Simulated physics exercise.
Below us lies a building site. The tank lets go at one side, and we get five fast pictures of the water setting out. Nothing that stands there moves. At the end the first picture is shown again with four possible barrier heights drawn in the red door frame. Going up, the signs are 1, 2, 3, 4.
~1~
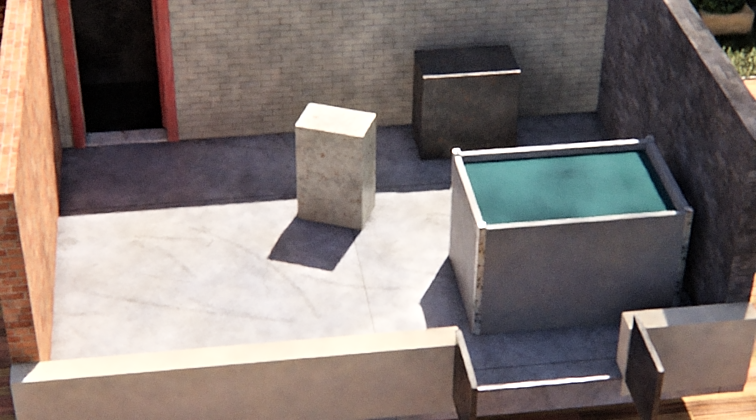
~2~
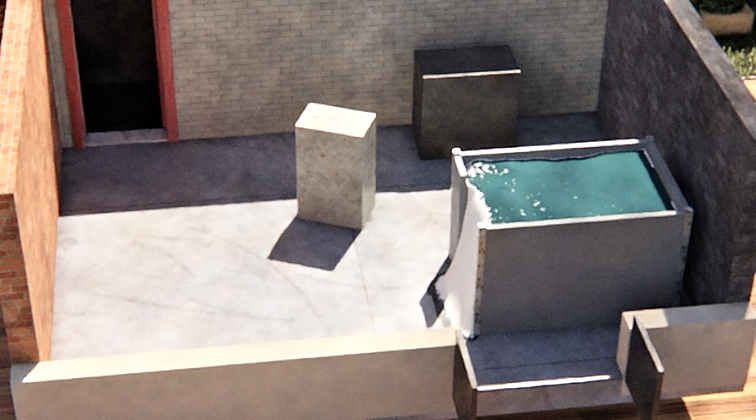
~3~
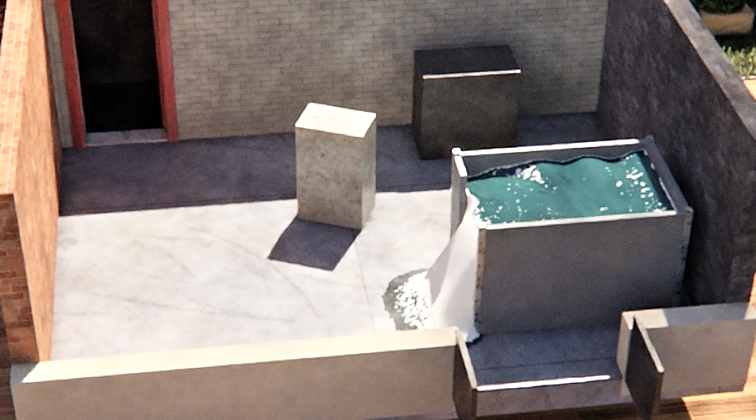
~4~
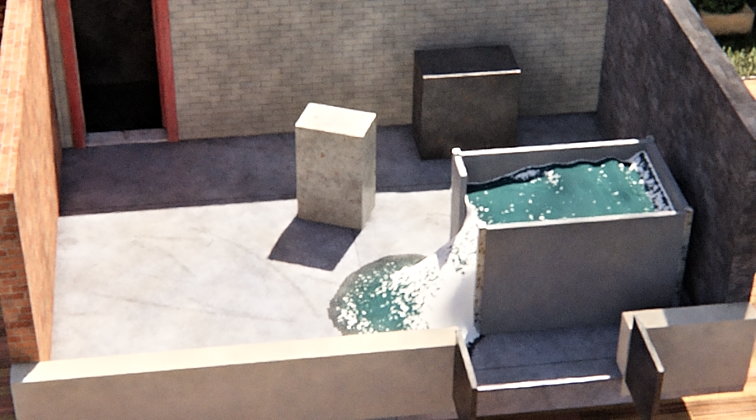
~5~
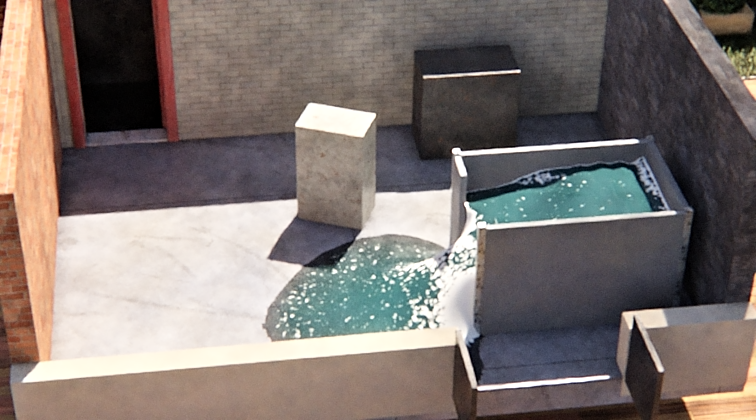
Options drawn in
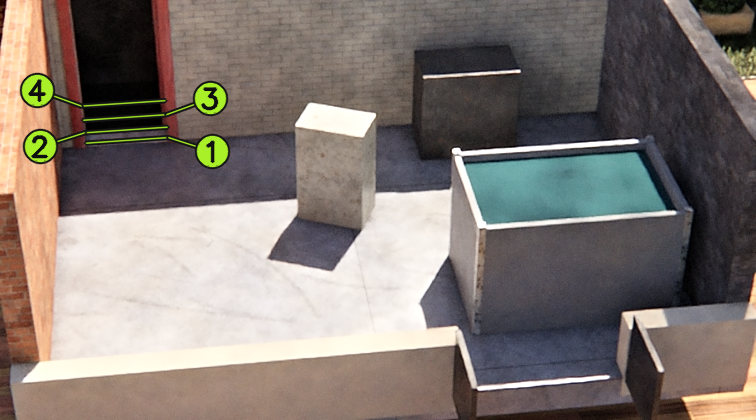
Green water pours from the tank's left side and spreads leftward across the pale ground.
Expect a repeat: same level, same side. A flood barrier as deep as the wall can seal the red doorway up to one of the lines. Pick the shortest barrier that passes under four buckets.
3.
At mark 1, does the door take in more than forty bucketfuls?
Yes, clearly.
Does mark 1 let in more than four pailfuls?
Yes, it does.
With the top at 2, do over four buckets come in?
Yes.
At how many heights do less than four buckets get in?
Two.
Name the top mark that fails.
2.
In lime, 1 at (127, 140); 2 at (126, 129); 3 at (124, 117); 4 at (123, 103); from the bottom up 1, 2, 3, 4.
For mark 1, dozens of bucketfuls pour in.
For mark 2, some 15 bucketfuls get in.
For mark 3, a bucket or two gets in.
For mark 4, nothing gets over.
